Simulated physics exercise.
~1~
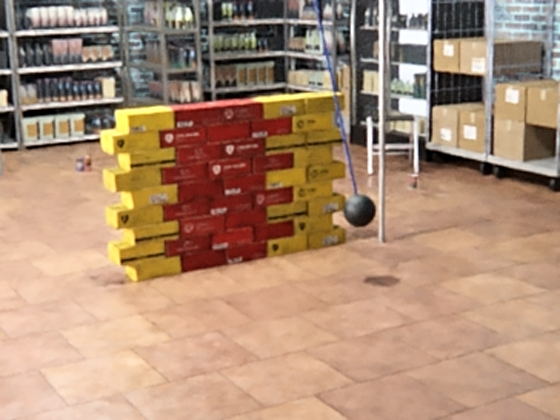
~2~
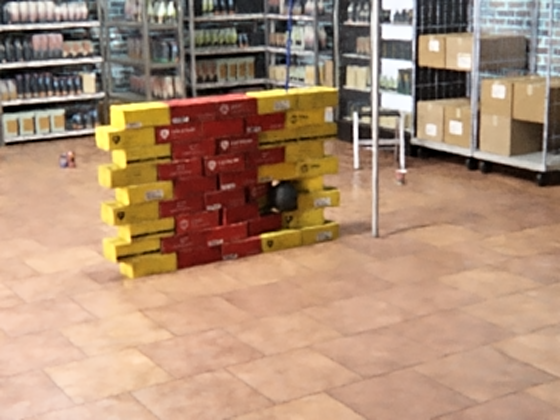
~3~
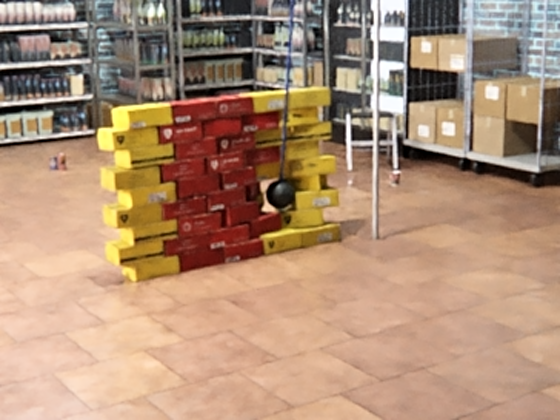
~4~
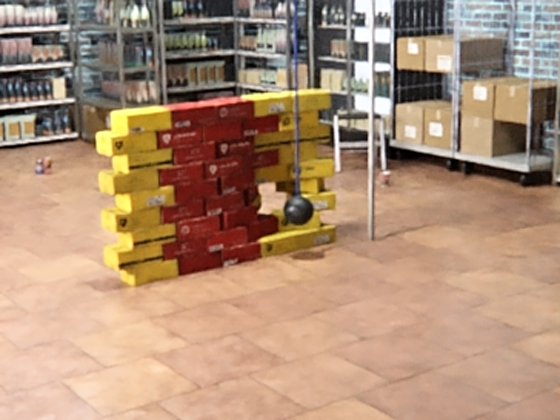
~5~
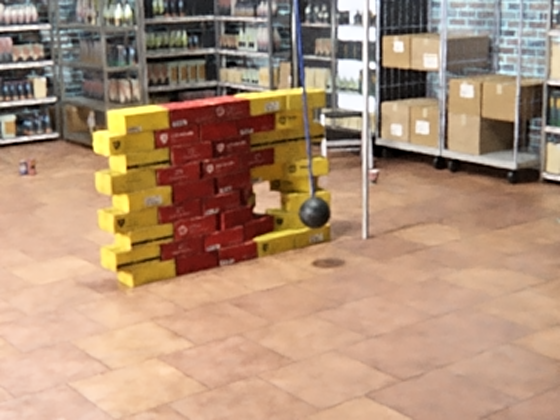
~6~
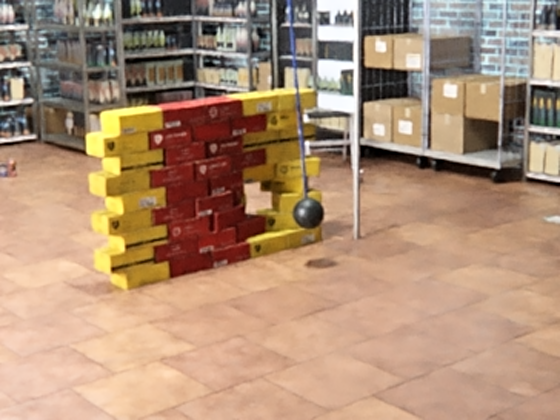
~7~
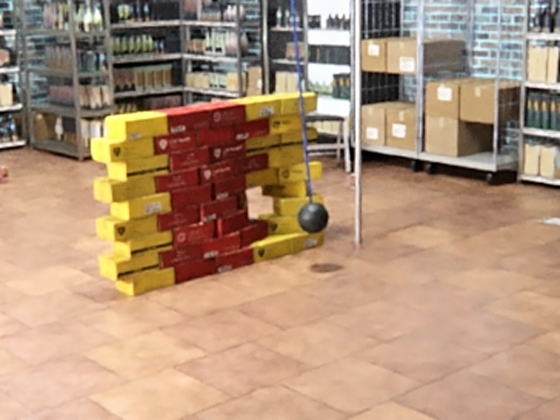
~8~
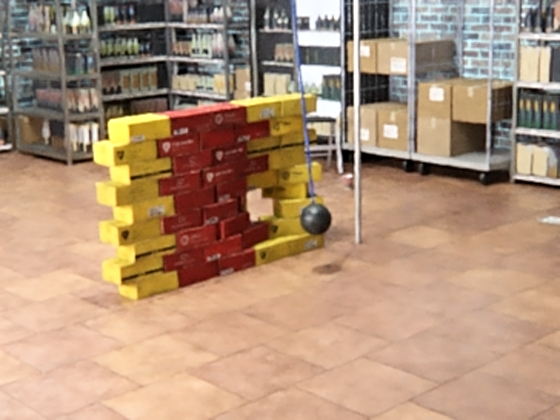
Dark ball on a blue line swinging into a red and yellow box wall, opening a hole low down, the wall staying upright.
